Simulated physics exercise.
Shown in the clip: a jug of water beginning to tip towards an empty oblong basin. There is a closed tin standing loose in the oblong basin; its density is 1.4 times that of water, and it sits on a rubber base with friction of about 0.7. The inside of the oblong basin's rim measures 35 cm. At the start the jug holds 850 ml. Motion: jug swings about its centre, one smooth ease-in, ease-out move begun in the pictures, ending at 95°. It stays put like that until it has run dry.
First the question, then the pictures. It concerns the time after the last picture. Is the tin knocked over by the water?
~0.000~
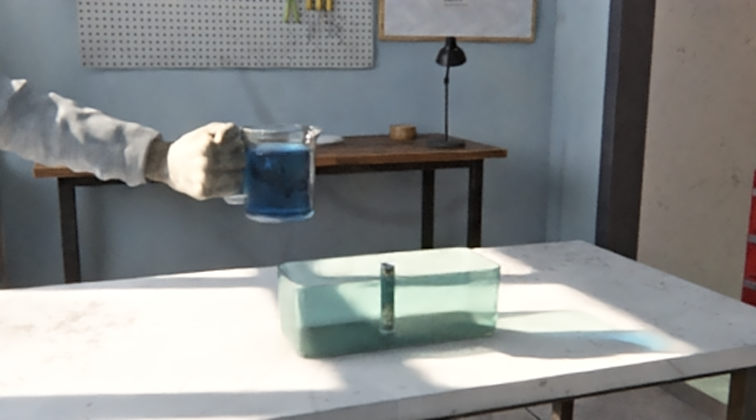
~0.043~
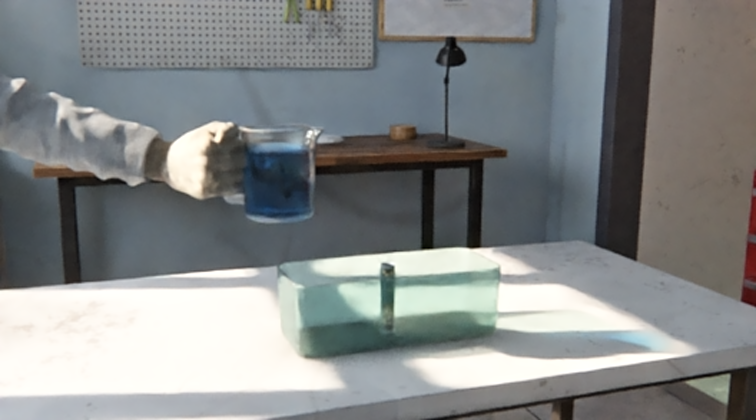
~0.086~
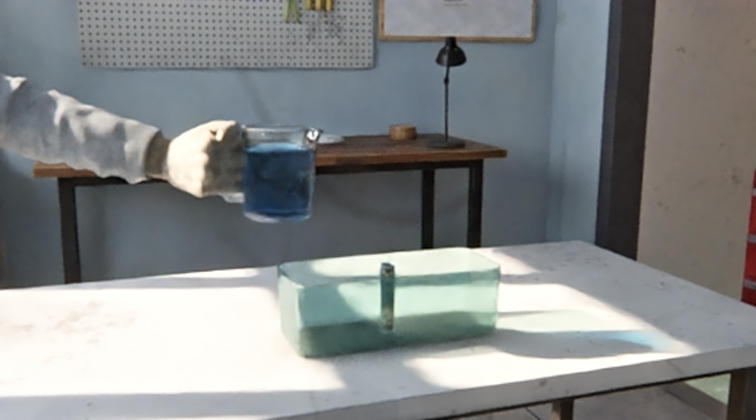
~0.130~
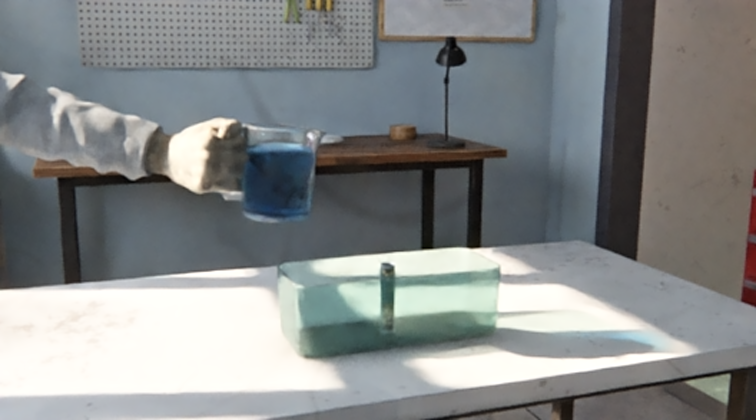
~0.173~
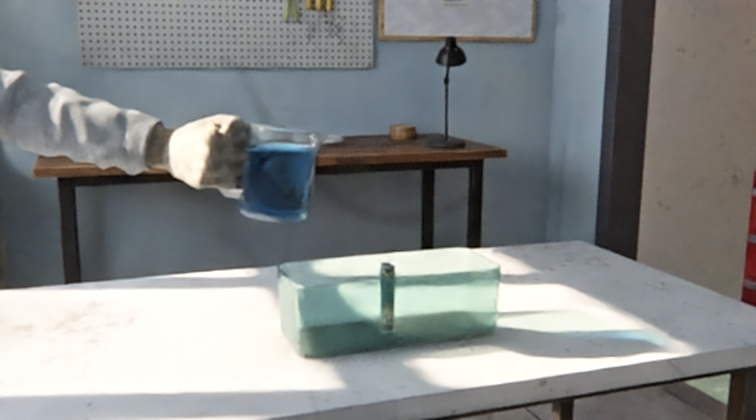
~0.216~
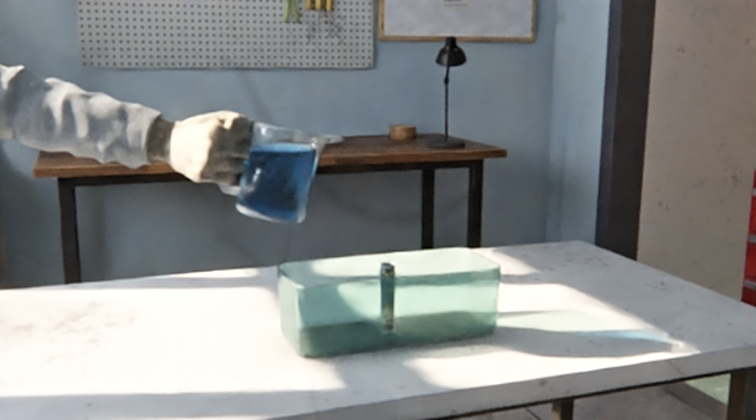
Yes.
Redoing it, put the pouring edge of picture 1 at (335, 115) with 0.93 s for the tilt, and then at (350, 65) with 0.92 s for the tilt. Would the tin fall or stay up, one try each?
In the first try it comes down; in the second it remains standing.
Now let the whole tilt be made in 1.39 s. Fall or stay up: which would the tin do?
In that case the tin overturns.
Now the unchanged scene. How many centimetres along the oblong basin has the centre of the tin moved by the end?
Roughly 11.5 cm.
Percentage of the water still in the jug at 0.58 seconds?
About 88 per cent.
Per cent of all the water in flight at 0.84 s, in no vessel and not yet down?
About 24 per cent.
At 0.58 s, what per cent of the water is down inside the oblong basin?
Some 0 per cent.
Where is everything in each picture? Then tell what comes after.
In the first picture, it leans 0°; its right rim is at (322, 128); the water meets the walls at (243, 149) and (311, 146); the oblong basin's rim runs from (286, 276) to (485, 258); the tin's top is at (388, 268).
In the second picture, it leans 1°; its right rim is at (323, 128); the water meets the walls at (243, 149) and (311, 146).
In the third picture, it leans 2°; its right rim is at (324, 129); the water meets the walls at (244, 148) and (311, 147).
In the fourth picture, it leans 5°; its right rim is at (325, 132); the water meets the walls at (245, 148) and (313, 147).
In the fifth picture, it leans 8°; its right rim is at (328, 134); the water meets the walls at (247, 149) and (315, 148).
In the sixth picture, it leans 12°; its right rim is at (330, 138); the water meets the walls at (247, 149) and (317, 148).
By 0.58 s the tilt is 66° and 88 per cent is still to pour; the tin stands where it began.
By 0.84 s the tilt is 93° and 44 per cent is still to pour; the tin leans 16°.
By 1.12 s the tilt is 95° and 13 per cent is still to pour; the tin lies on its side.
By 1.42 s the tilt is 95° and 4 per cent is still to pour; the tin lies on its side.
At rest the tin lies on its side.
